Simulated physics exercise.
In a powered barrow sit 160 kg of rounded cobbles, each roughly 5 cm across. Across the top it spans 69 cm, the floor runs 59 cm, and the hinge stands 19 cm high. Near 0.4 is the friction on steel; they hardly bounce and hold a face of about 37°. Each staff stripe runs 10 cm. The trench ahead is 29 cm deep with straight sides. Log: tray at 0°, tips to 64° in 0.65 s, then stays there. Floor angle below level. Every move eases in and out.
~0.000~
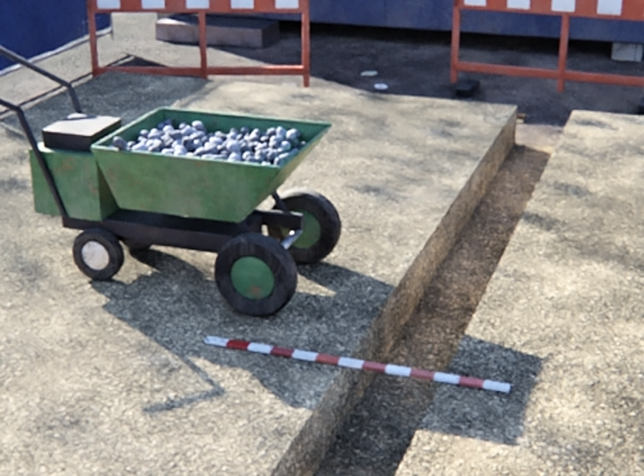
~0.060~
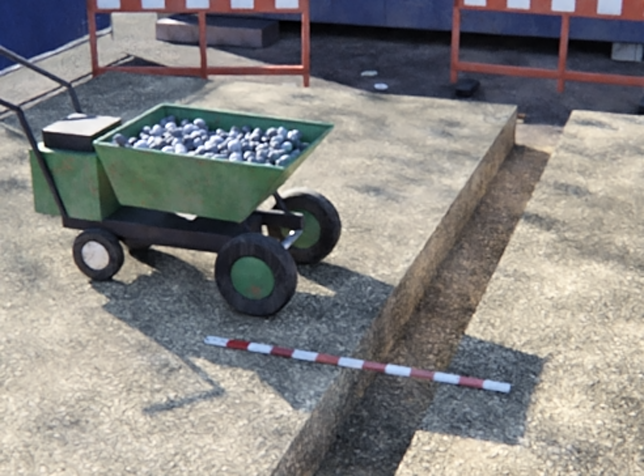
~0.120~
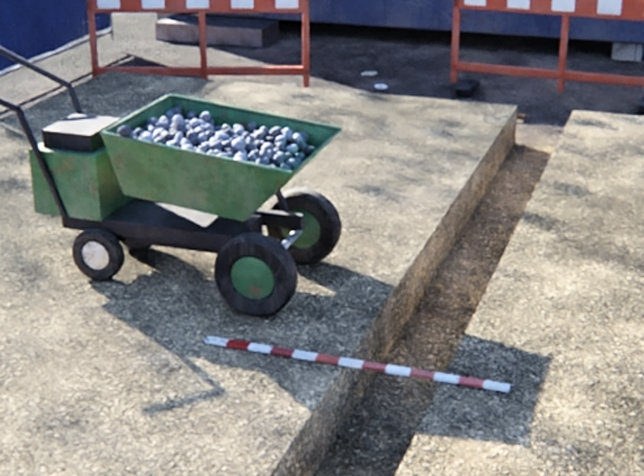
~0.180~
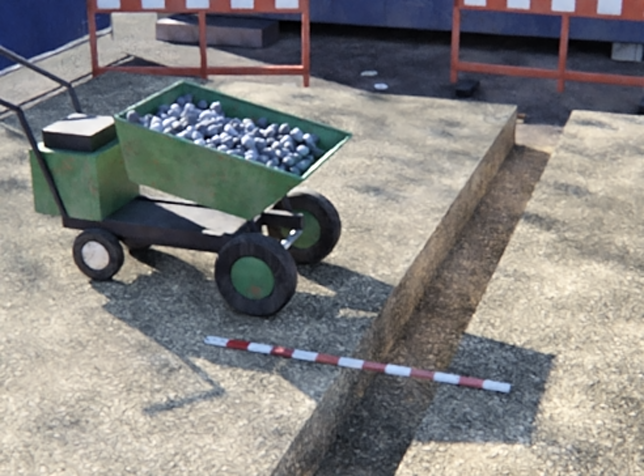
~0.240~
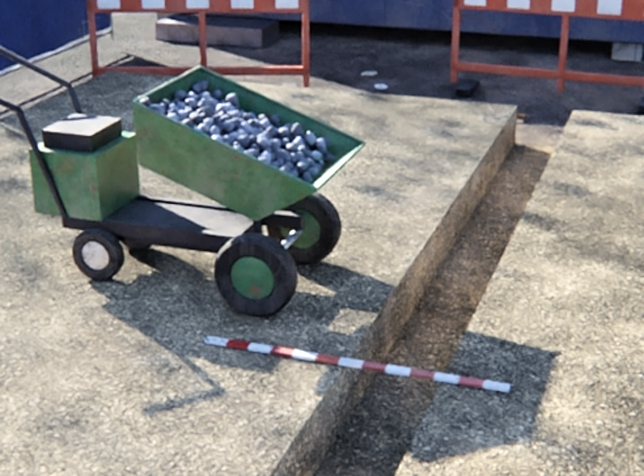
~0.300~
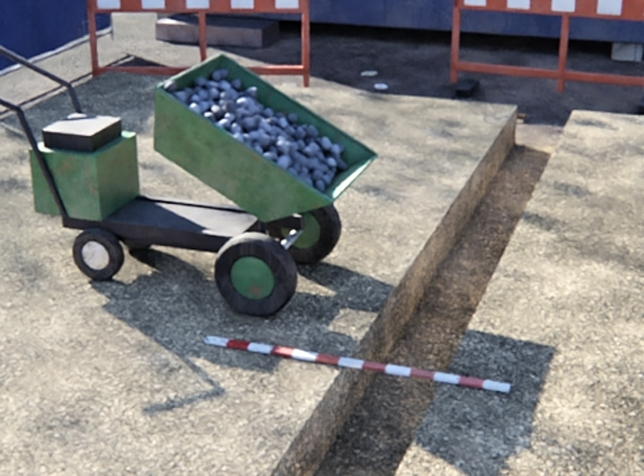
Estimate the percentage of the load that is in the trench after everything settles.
Roughly 73 per cent of the load.
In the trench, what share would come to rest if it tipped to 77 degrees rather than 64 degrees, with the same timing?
I'd guess some 75 in a hundred.
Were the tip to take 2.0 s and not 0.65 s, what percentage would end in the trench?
My guess is near 90 percent.
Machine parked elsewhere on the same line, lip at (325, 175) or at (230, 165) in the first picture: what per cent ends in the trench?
Around 40% for the first place and 75% for the second.
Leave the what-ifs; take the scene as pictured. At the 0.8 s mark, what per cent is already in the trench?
I'd put it near 15 per cent.
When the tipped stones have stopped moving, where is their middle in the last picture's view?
Their middle ends up near (443, 346).
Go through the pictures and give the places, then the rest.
In the first frame, lip at (280, 169), floor tilted 0°, highest stones at (215, 135).
In the second frame, lip at (283, 170), floor tilted 2°, highest stones at (193, 131); the stones move at 0.4 m/s on average.
In the third frame, the tray is at 6°, its lip at (291, 174); the top of the load is at (183, 123); the stones move at 0.8 m/s on average.
In the fourth frame, lip at (303, 180), floor tilted 12°, highest stones at (187, 110); the stones move at 1.1 m/s on average.
In the fifth frame, lip at (318, 190), floor tilted 20°, highest stones at (194, 96); the stones move at 1.3 m/s on average.
In the sixth frame, lip at (332, 203), floor tilted 28°, highest stones at (211, 84); the stones move at 1.4 m/s on average.
After 0.5 s the floor is at 54°; 100 % in the tray; the foremost stones are at (364, 212).
After 0.8 s the floor is at 64°; 83 % in the tray, 17 % in the trench; the foremost stones are at (450, 301).
After 1.1 s the floor is at 64°; 31 % in the tray, 46 % in the trench, 22 % past the trench; the foremost stones are at (613, 335).
After 3.0 s the floor is at 64°; 4 % in the tray, 73 % in the trench, 23 % past the trench; the foremost stones are past the picture's edge.
